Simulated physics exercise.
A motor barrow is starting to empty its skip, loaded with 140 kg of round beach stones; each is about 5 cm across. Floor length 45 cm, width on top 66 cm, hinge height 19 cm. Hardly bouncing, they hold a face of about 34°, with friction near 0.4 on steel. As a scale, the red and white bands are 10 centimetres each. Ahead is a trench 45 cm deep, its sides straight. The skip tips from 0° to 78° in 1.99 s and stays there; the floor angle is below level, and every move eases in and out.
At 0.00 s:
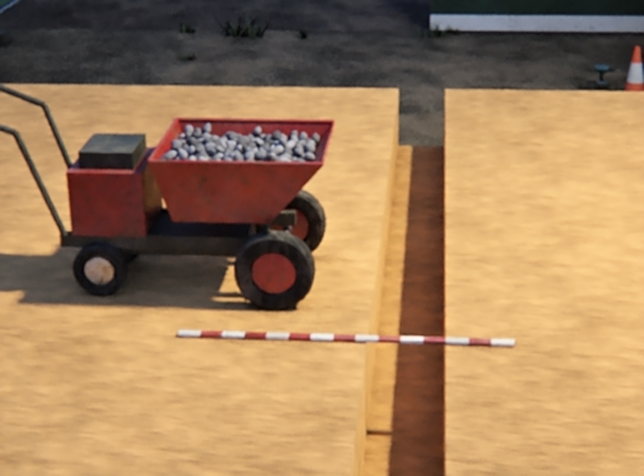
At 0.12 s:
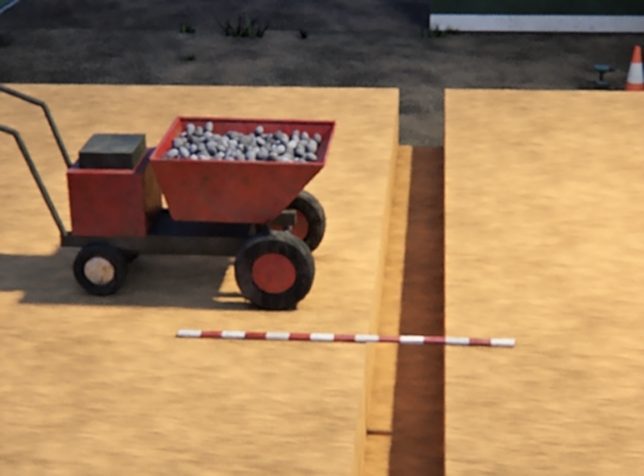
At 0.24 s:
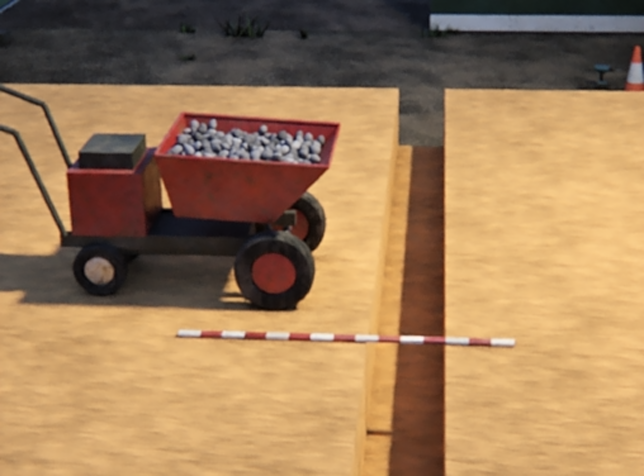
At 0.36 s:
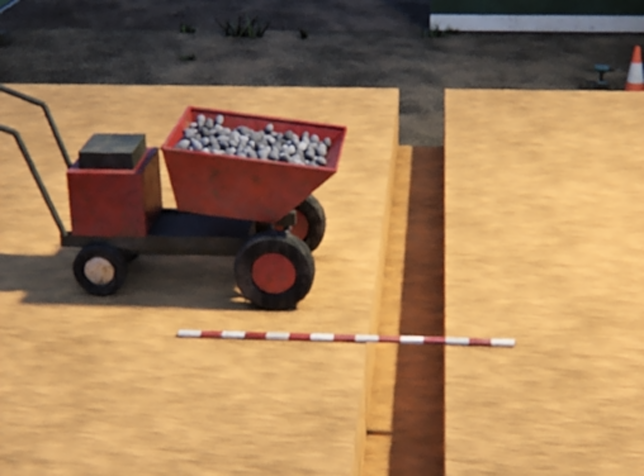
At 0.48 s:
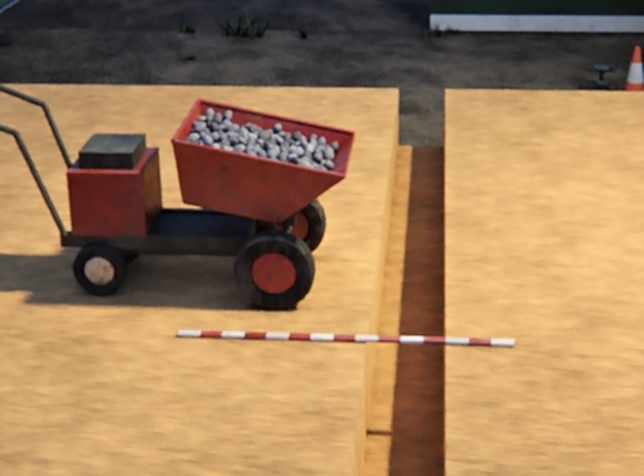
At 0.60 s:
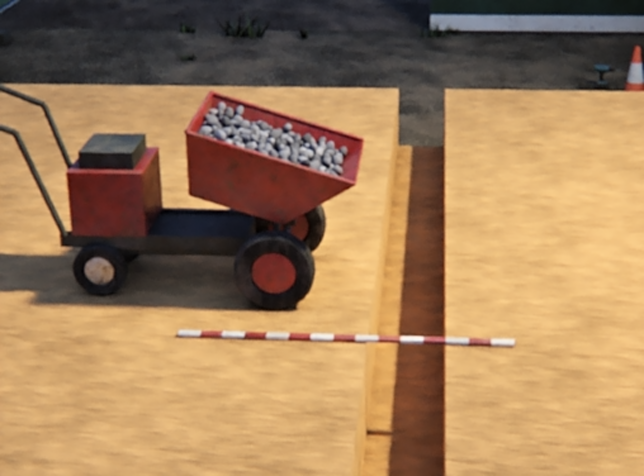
A small red motor barrow loaded with rounded grey stones stands on pale tan ground beside a narrow, straight-sided trench, seen from the side and slightly above by a still camera. A red-and-white banded pole lies in front, reaching across the trench, with an orange cone at upper right. The skip slowly swings up and forward to the right, its front lip lowering, while the stones ride with it and the wheels stay still.
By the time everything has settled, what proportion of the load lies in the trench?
About 78 percent of the load.
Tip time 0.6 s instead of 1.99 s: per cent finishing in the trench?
It'd be some 60 per cent.
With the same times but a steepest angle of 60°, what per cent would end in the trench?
Then about 70 per cent.
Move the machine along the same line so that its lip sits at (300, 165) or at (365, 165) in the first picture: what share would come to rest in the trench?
About 100 per cent from the first spot, about 5 from the second.
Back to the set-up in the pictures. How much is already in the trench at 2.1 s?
About 60 per cent by then.
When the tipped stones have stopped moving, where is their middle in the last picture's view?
At about pixel (422, 349) in the last view.
After 1.5 s the floor is at 66°; 93 % in the skip, 7 % in the trench; the foremost stones are at (445, 298).
After 2.1 s the floor is at 78°; 17 % in the skip, 61 % in the trench, 22 % past the trench; the foremost stones are at (584, 286).
After 2.4 s the floor is at 78°; 1 % in the skip, 77 % in the trench, 22 % past the trench; the foremost stones are at (621, 282).
After 4.4 s the floor is at 78°; 0 % in the skip, 78 % in the trench, 22 % past the trench; the foremost stones are at (626, 280).
